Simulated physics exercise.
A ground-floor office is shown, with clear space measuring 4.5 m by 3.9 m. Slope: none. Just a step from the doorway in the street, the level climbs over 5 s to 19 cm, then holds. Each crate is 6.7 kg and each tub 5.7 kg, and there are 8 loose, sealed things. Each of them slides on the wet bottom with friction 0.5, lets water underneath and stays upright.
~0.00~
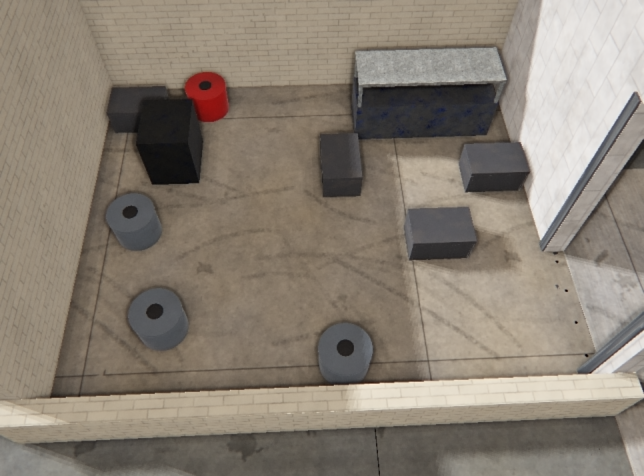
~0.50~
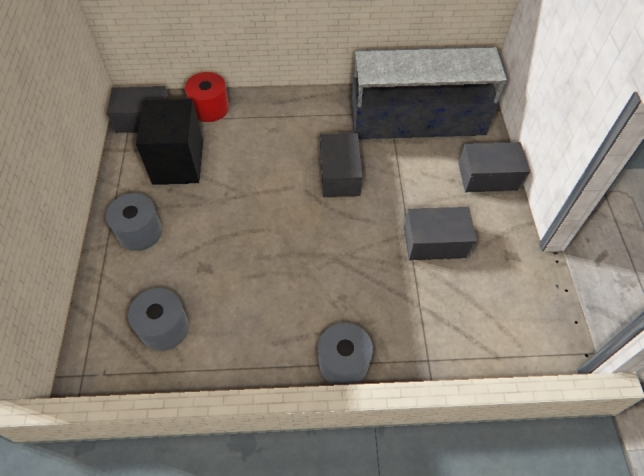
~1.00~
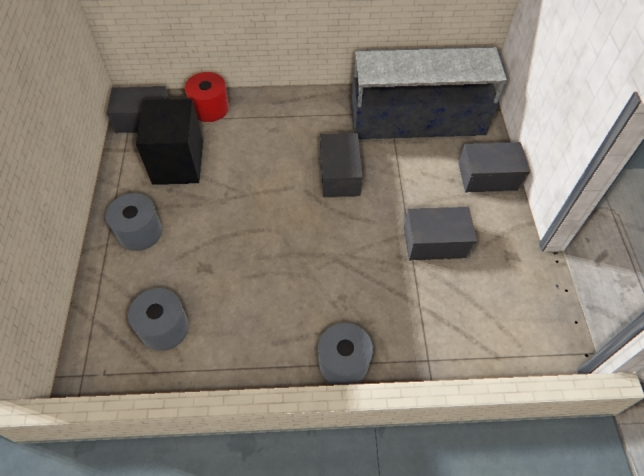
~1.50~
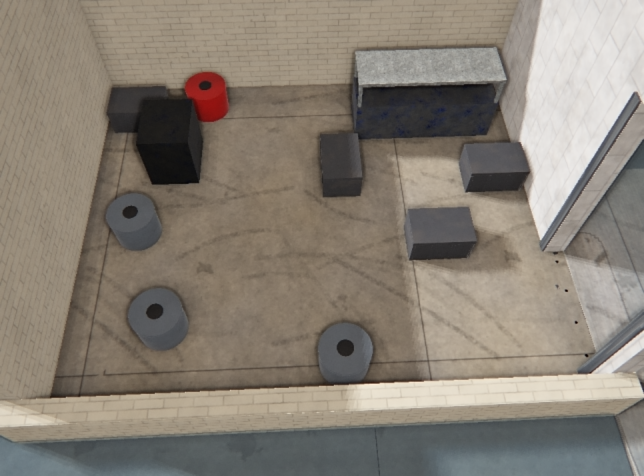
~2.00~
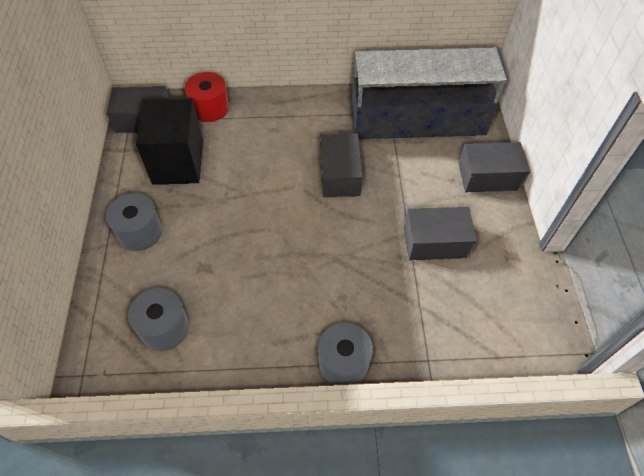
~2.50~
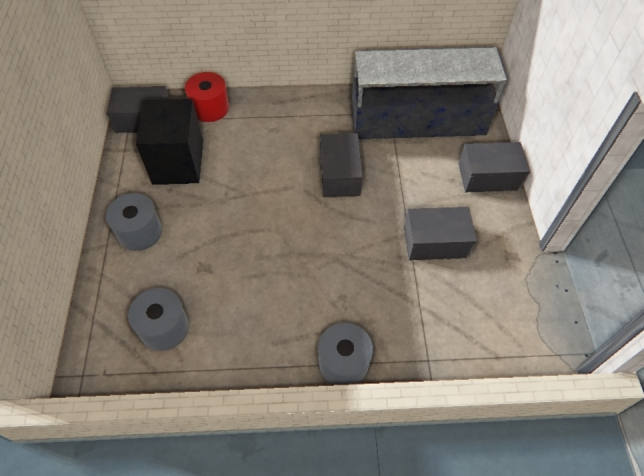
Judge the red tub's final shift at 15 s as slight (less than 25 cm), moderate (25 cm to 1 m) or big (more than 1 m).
It gets pushed well away.
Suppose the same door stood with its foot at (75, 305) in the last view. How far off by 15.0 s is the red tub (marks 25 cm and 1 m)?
As for the red tub, it inches along a bit.
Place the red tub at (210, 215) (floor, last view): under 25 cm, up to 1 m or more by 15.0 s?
What happens is it gets pushed a long way.
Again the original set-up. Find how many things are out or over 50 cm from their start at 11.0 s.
The number comes to 7.
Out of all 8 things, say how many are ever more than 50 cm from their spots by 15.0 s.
Total: 8.
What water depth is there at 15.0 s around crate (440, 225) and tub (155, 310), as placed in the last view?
I'd estimate 6 cm for the first and 11 cm for the second.
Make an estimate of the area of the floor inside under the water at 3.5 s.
My estimate is roughly 1.5 m2.
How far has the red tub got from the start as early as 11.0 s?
Displacement by then near 60 cm.
After 3.5 s the red tub is near (205, 86), 0.0 m from its start, aground; 0 afloat.
After 6.8 s the red tub is near (205, 86), 0.0 m from its start, aground; 1 afloat.
After 11.0 s the red tub is near (265, 73), 0.7 m from its start, afloat; 6 afloat.
After 15.0 s the red tub is near (340, 70), 1.5 m from its start, afloat; 8 afloat.
